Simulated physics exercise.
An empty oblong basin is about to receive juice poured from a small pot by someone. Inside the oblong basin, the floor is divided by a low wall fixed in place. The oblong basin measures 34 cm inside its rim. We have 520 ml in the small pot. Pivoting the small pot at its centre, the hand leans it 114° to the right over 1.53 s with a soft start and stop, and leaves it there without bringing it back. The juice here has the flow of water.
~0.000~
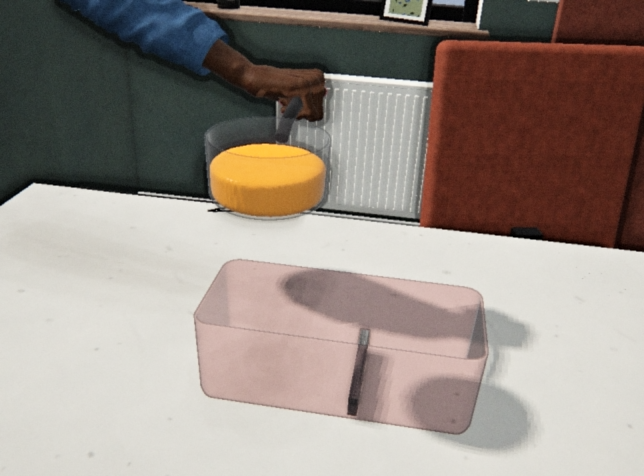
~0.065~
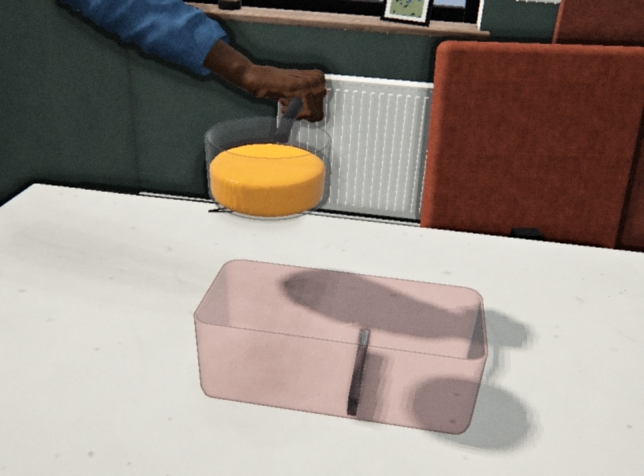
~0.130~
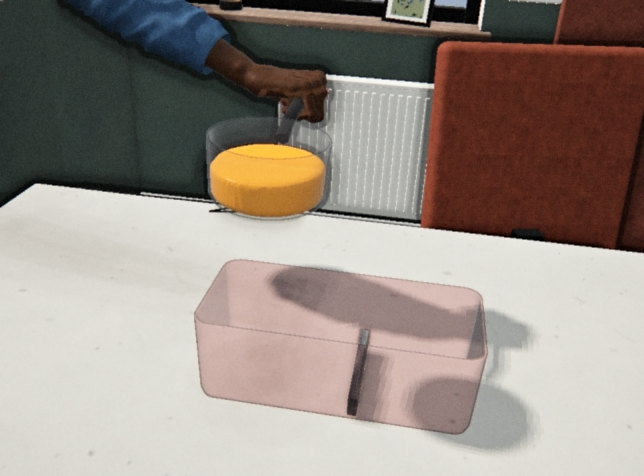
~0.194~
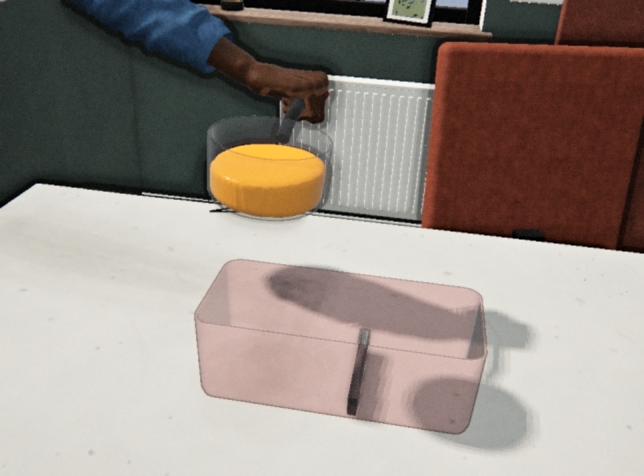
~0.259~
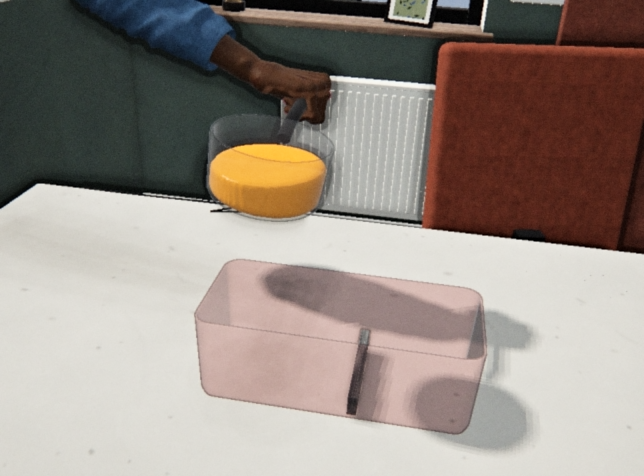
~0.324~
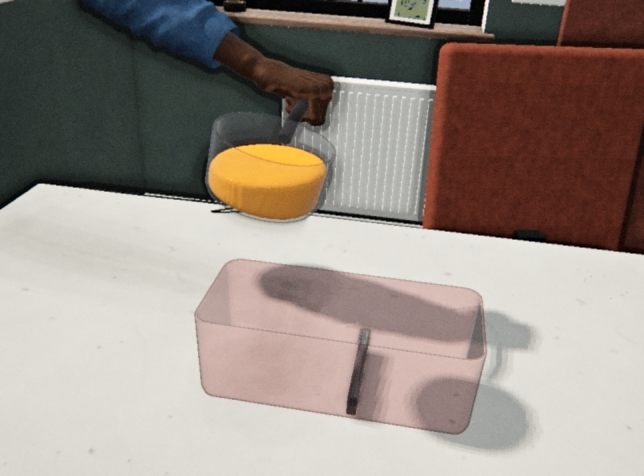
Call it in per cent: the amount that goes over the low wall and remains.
I would put it at about 58 per cent.
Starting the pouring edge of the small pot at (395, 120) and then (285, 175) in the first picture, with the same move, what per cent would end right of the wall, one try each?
The first try gives around 85 percent, the second around 10 percent.
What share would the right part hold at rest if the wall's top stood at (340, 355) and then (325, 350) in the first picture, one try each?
Around 80 and 90 percent, in that order.
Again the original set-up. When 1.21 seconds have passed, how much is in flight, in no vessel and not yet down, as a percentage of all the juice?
Around 14 percent of the liquid.
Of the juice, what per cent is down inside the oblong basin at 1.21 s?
About 76 per cent.
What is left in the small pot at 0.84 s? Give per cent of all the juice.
Close to 68 percent of the liquid remains at that time.
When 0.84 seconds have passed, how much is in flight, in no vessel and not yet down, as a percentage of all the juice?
I'd say close to 28 per cent.
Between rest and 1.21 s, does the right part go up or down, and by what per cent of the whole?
I'd say it grows by some 3.
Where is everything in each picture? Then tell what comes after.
In the first frame, tilt 0°; pouring edge (329, 144); surface from (214, 156) to (326, 168); the oblong basin's rim runs from (211, 289) to (484, 324); the wall's top is at (360, 363).
In the second frame, tilt 1°; pouring edge (329, 145); surface from (214, 157) to (326, 168).
In the third frame, tilt 2°; pouring edge (330, 147); surface from (215, 156) to (326, 169).
In the fourth frame, tilt 4°; pouring edge (331, 149); surface from (215, 156) to (326, 170).
In the fifth frame, tilt 8°; pouring edge (332, 153); surface from (215, 156) to (327, 169).
In the sixth frame, tilt 12°; pouring edge (333, 158); surface from (215, 156) to (327, 169).
After 0.84 s the tilt is 65° and 67 per cent is still to pour, 2 is left of the wall and 3 right of it.
After 1.21 s the tilt is 102° and 11 per cent is still to pour, 21 is left of the wall and 55 right of it.
After 1.60 s the tilt is 114° and 0 per cent is still to pour, 41 is left of the wall and 58 right of it.
After 2.03 s the tilt is 114° and 0 per cent is still to pour, 41 is left of the wall and 58 right of it.
In the end 41 per cent lies left of the wall, 58 right of it and 1 outside.
